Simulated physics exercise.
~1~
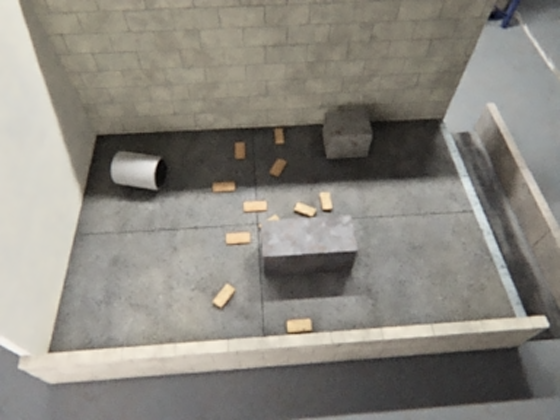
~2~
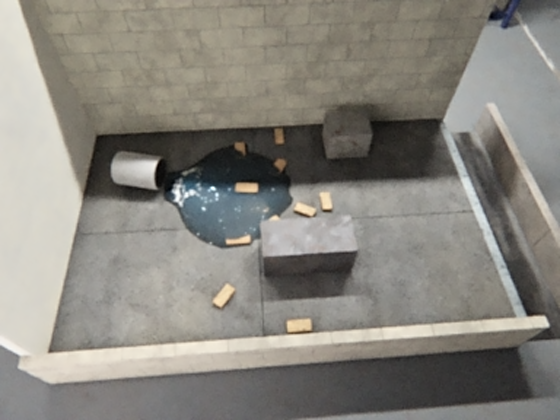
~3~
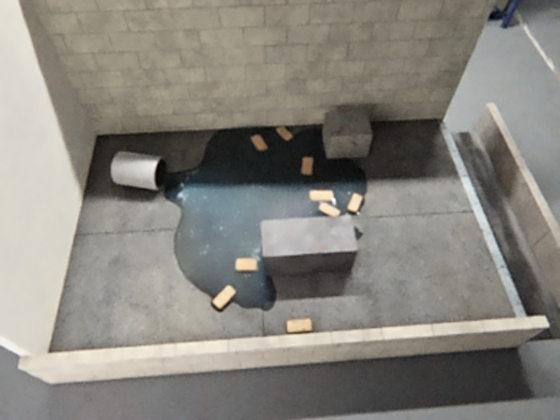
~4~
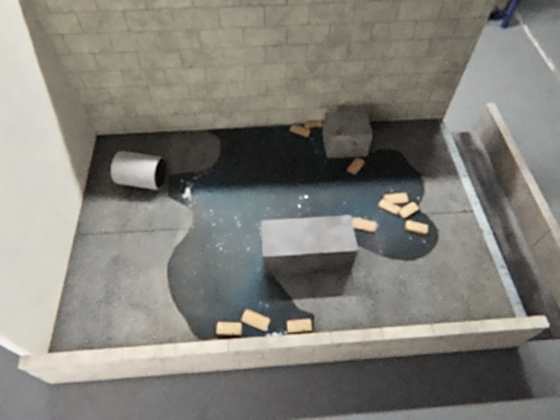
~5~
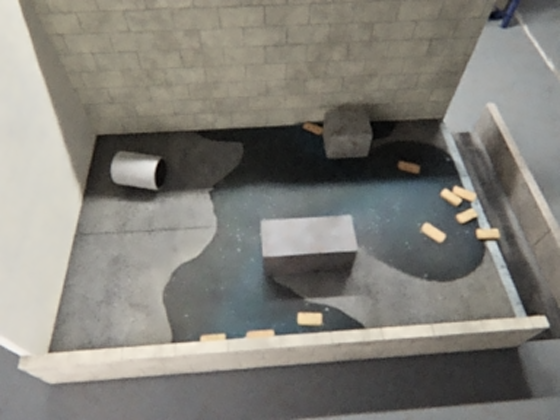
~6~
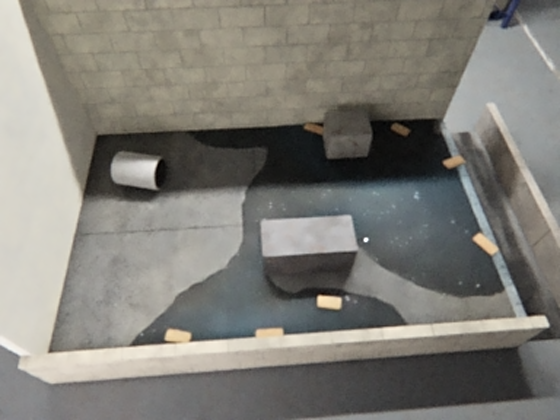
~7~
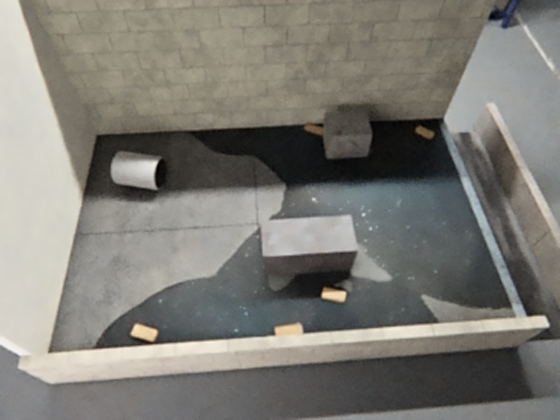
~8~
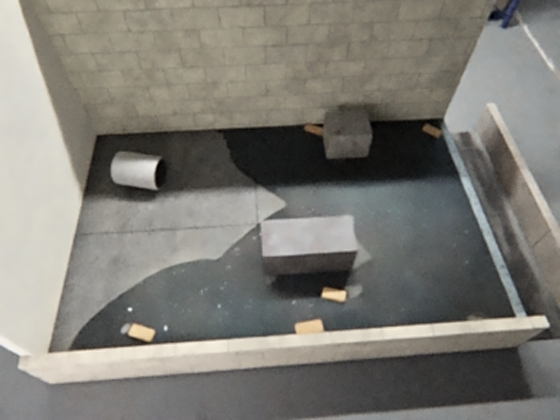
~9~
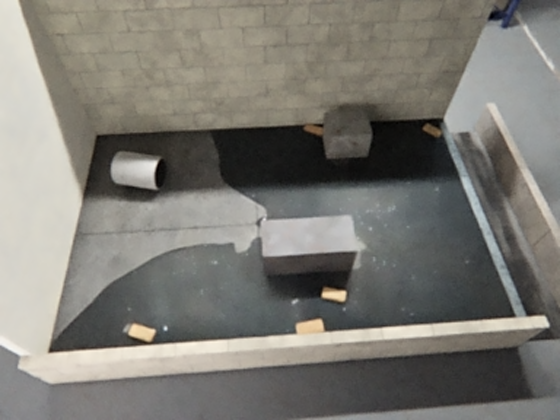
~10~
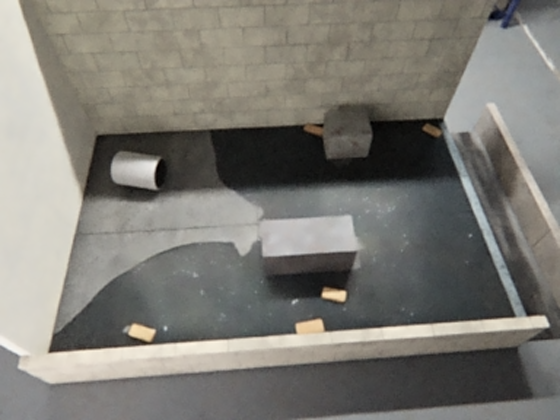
Dark water spreads from the mouth of a grey pipe across a walled concrete floor, carrying small tan boards past two grey blocks, several toward the right edge, where some disappear. The left part of the floor dries, and the few remaining boards lie still near the walls and blocks.
